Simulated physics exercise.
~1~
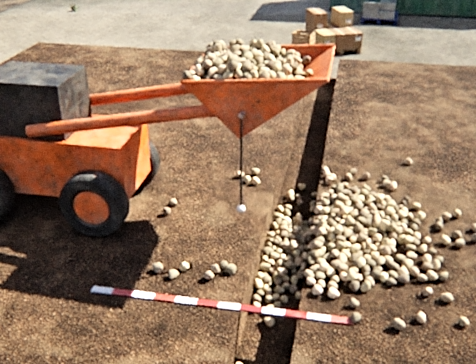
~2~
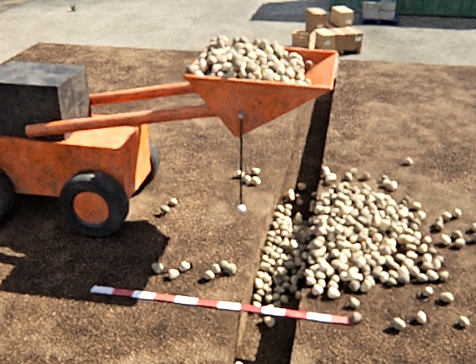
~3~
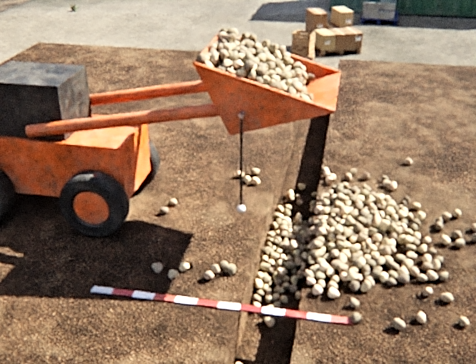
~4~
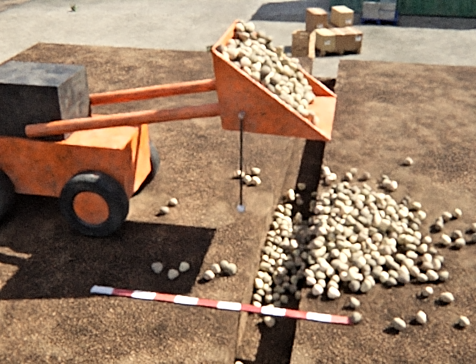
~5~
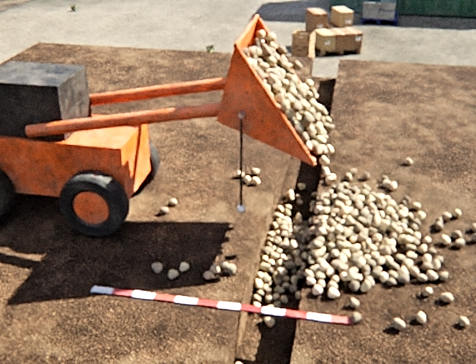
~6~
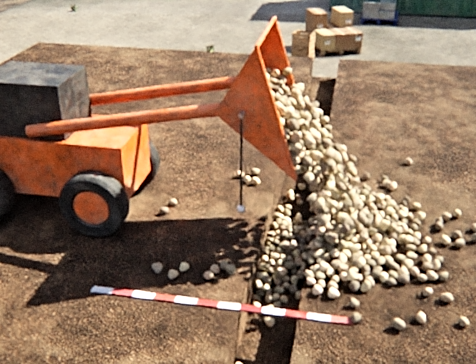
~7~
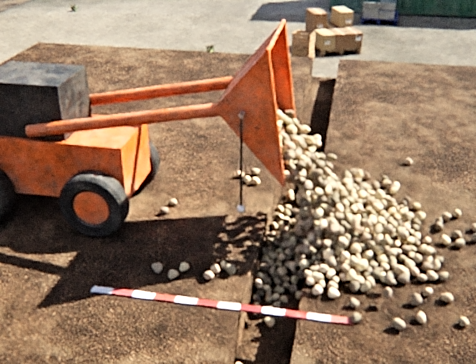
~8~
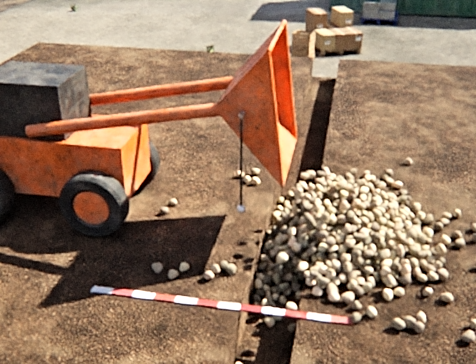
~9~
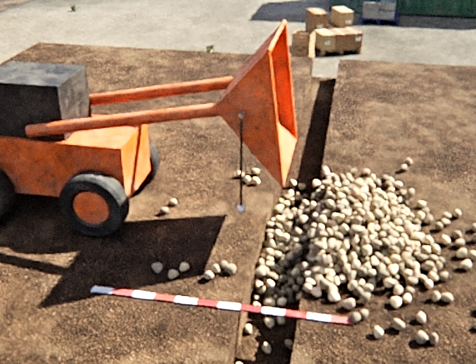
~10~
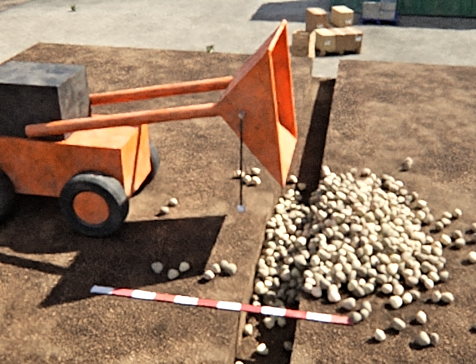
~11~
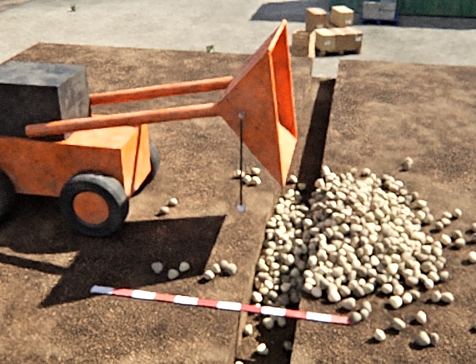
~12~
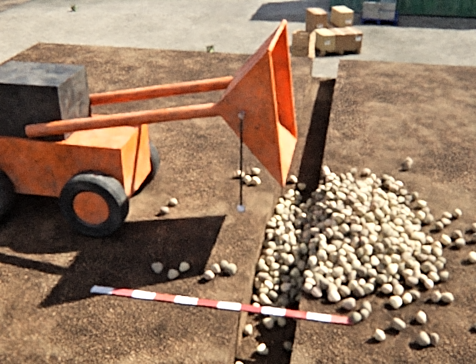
An orange loader with a dark block at its rear stands at the left on brown ground, seen from above and to the side, its raised skip heaped with pale rounded stones. A narrow trench runs in front of it, with an earlier pile lying in and beyond it, a red and white staff nearby and boxes behind. The skip tips forward to the right, slowly at first, then steeply. The stones slide over its lip and pour onto the old pile. The emptied skip stays tilted, while the enlarged heap settles across the trench and mostly beyond it.
